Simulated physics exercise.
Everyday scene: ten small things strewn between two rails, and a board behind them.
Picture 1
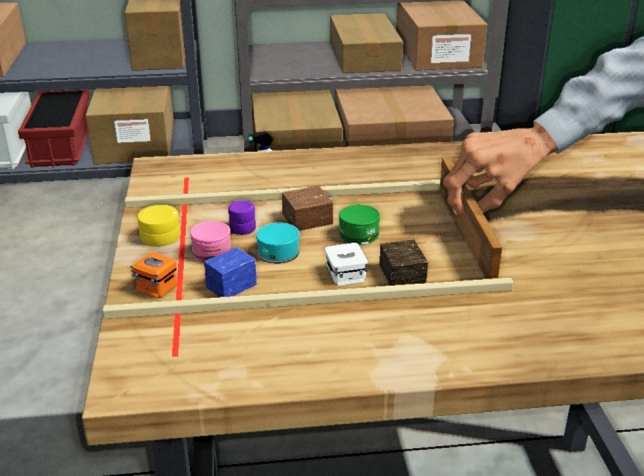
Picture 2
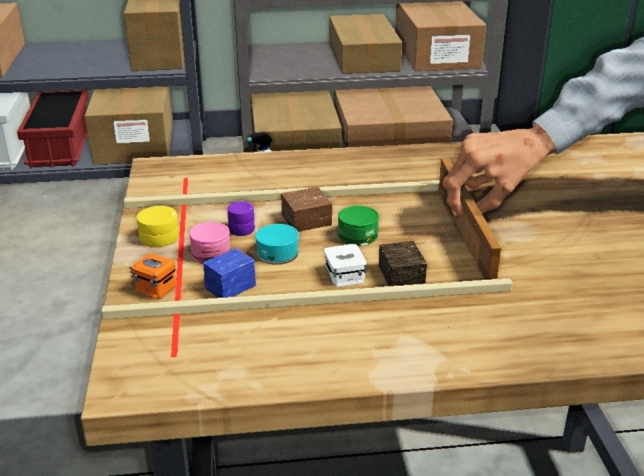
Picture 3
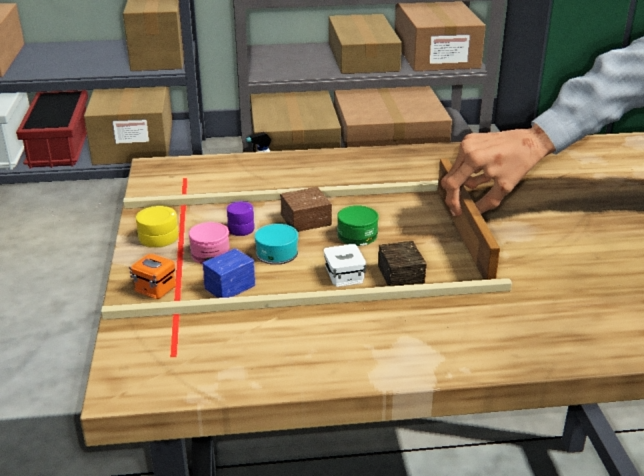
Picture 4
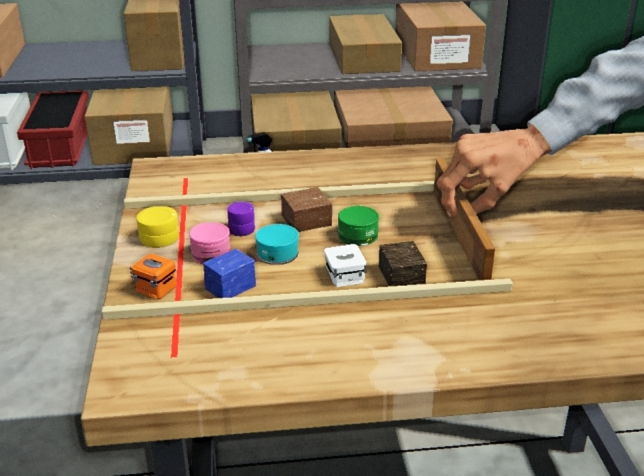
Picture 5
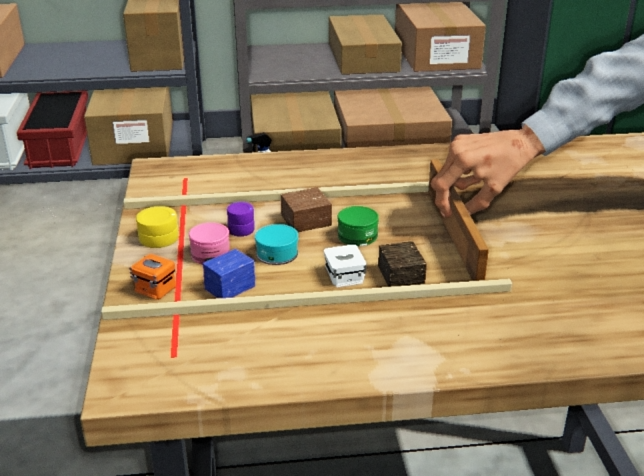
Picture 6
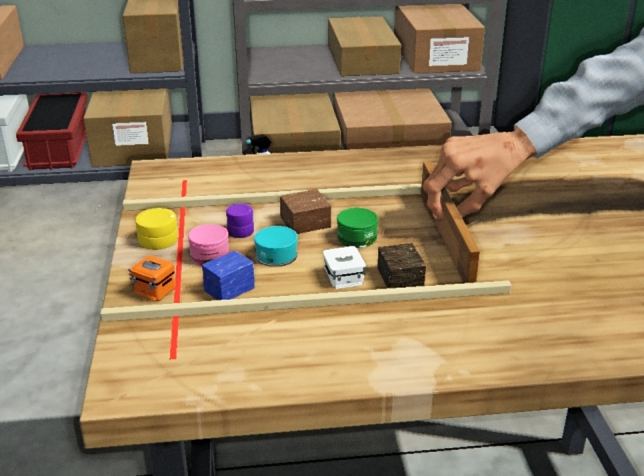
At first, a hand holds a wooden board upright at the right end of two rails on a workbench, with colourful lids, tubs and small blocks scattered between them. The hand then slides the board slightly left toward the objects, which stay in place around the red tape line.
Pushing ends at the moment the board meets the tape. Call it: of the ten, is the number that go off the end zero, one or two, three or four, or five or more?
Three or four go off.
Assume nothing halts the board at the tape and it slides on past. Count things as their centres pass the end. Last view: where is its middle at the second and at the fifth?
Its middle is near (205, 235) and then near (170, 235).
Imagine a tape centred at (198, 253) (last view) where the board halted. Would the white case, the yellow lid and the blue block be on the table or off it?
In short: White case safe, yellow lid gone, blue block gone.
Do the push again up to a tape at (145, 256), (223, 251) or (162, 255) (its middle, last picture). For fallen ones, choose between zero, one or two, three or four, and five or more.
Place by place: At least five, then no fall at all, then at least five.
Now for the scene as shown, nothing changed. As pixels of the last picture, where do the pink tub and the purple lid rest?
The pink tub ends up near (122, 250), and the purple lid near (125, 228).
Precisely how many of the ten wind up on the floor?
The number is 3.
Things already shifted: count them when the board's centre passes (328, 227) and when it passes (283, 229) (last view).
Counts: 5, 9.
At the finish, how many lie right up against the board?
At rest, 4 are in contact.
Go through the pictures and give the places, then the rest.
The first frame shows yellow lid (159, 226); orange case (156, 276); pink tub (211, 243); board (468, 215); tape (182, 251).
The second frame shows orange case (155, 276); black block (402, 265).
The third frame shows pink tub (209, 243); brown block (306, 209).
The fourth frame shows yellow lid (158, 227); turquoise pot (277, 244).
The fifth frame shows orange case (154, 277); white case (345, 267).
The sixth frame shows yellow lid (157, 229); orange case (154, 279); pink tub (209, 245); board (447, 219); tape (180, 254).
Soon after, none off yet; yellow lid at rest near (157, 229); orange case at rest near (154, 279); pink tub at rest near (209, 245).
After that, none off yet; yellow lid at rest near (157, 229); orange case displaced a little near (138, 277); pink tub displaced a little near (190, 246).
In the end, the number that fall off is three or four; gone, blue block, orange case and yellow lid.
